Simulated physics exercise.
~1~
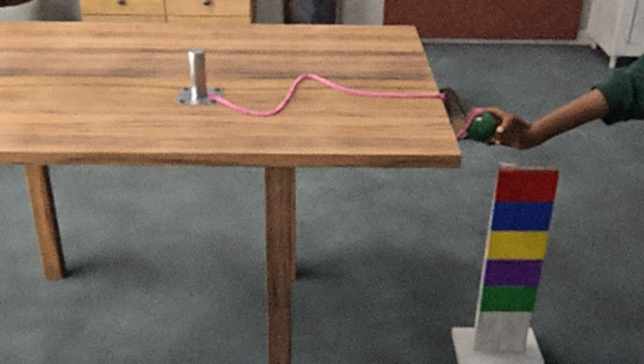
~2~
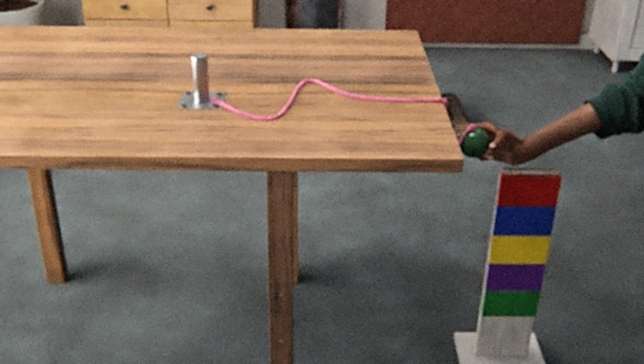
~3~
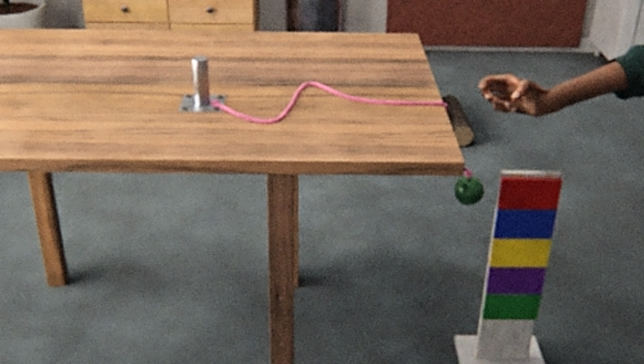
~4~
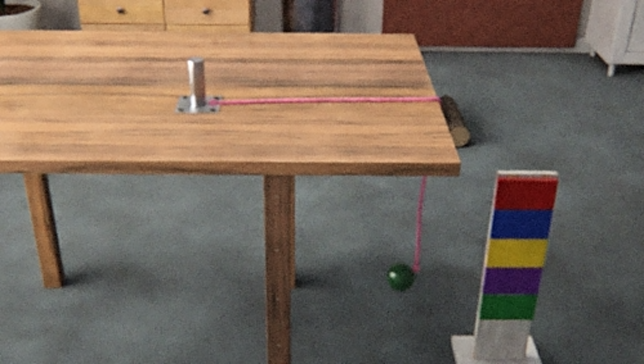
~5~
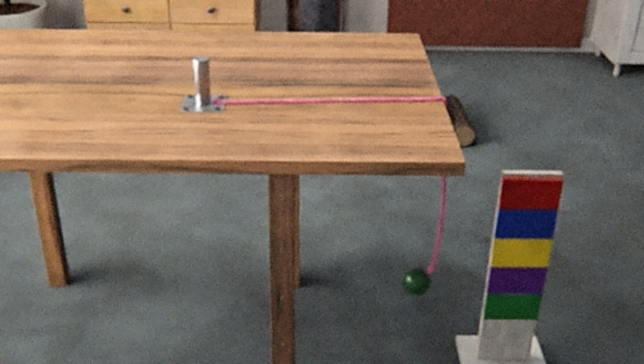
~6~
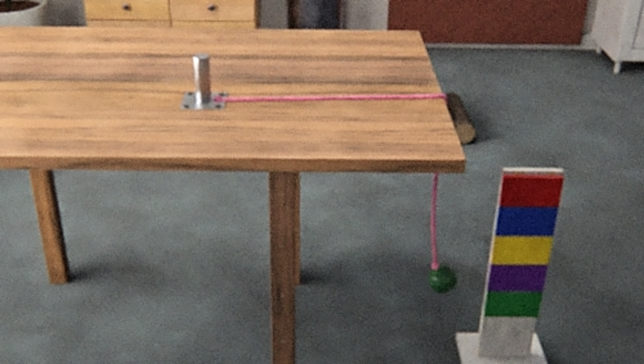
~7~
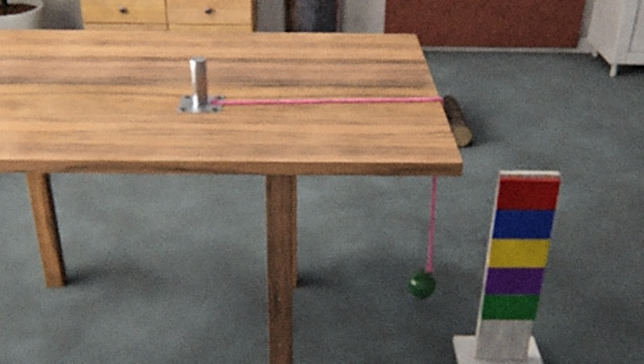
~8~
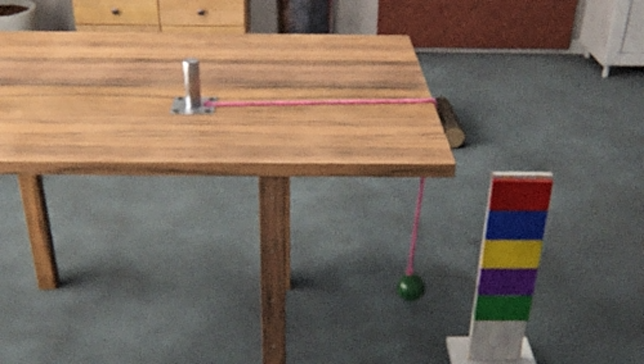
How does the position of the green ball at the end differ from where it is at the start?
At the start the green ball is held in a hand beside the right edge of the table. At the end it hangs on the pink cord, lower and further left, level with the purple band.
